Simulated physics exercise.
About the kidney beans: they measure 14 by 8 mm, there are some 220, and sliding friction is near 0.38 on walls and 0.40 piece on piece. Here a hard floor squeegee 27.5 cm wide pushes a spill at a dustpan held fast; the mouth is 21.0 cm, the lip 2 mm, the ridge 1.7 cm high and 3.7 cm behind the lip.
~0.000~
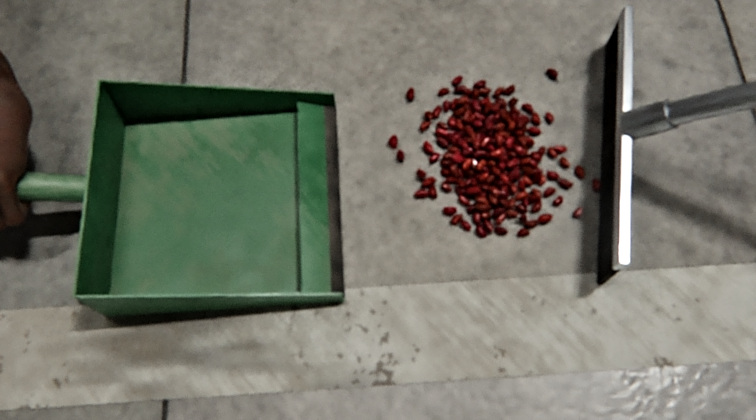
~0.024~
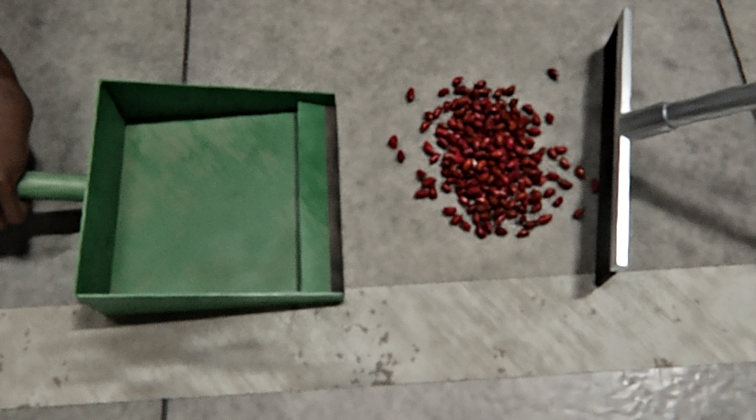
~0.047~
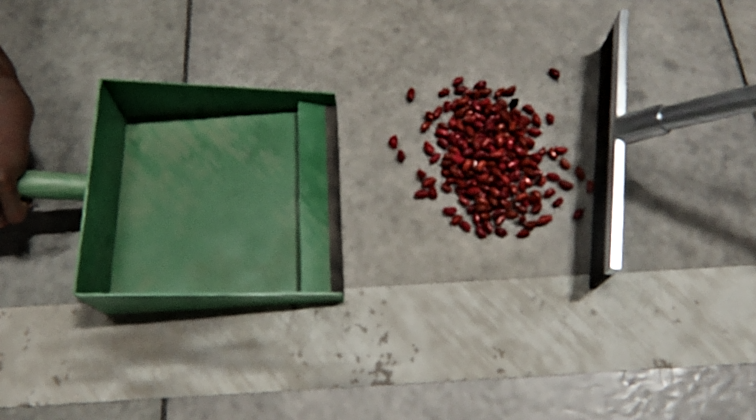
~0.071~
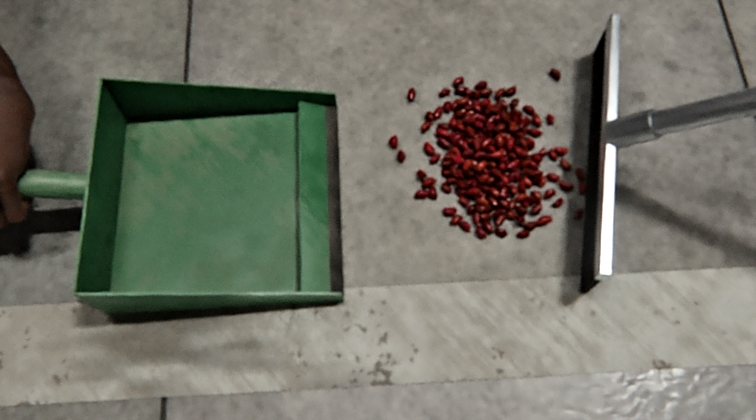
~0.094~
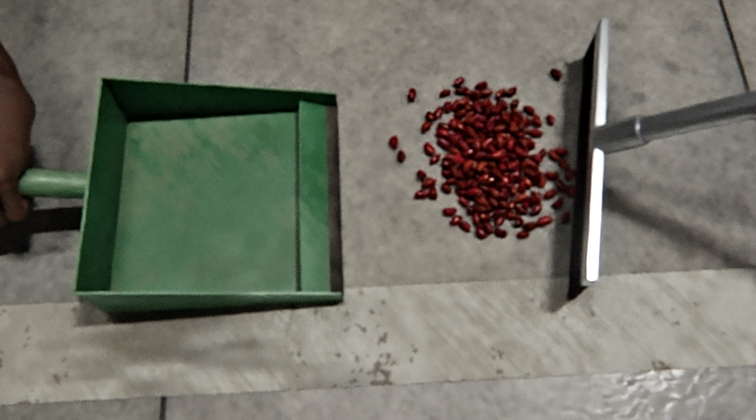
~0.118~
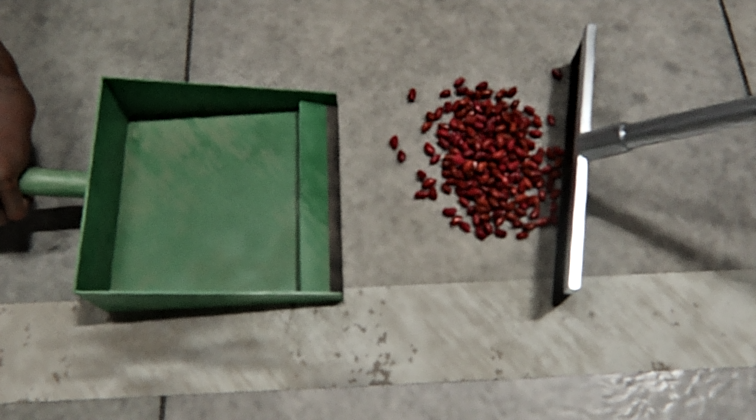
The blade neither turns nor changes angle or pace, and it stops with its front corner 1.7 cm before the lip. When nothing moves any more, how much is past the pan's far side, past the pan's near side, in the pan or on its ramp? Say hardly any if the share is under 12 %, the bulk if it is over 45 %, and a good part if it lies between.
Far side: A solid amount; near side: A sprinkling; pan: A sprinkling.
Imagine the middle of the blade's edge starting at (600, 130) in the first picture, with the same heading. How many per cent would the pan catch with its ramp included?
It would come to about 10 in a hundred.
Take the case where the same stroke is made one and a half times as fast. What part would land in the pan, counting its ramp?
It would be around 20 percent.
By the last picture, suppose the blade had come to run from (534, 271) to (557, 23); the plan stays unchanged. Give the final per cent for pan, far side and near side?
Final per cent - pan 35, far 25, near 0.
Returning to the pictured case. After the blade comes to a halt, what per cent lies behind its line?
Estimate: Around 5 %.
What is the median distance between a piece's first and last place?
That distance is close to 12 cm.
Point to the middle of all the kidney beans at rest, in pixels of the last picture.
Centre at rest, approx.: (364, 167) px.
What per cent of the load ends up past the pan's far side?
Estimated share: 20 per cent.
After 0.27 s, middle of the blade 13 cm from the lip; 0 % over the lip, far side 10 %, near side 0 %.
After 0.36 s, middle of the blade 7 cm from the lip; 0 % over the lip, far side 15 %, near side 0 %.
Then, at 0.60 s, middle of the blade 5 cm from the lip; 10 % over the lip, far side 20 %, near side 0 %.
At rest (1.5 s), far side 20 %, near side 0 %, pan 10 %, in front of the lip or behind the blade 70 %.
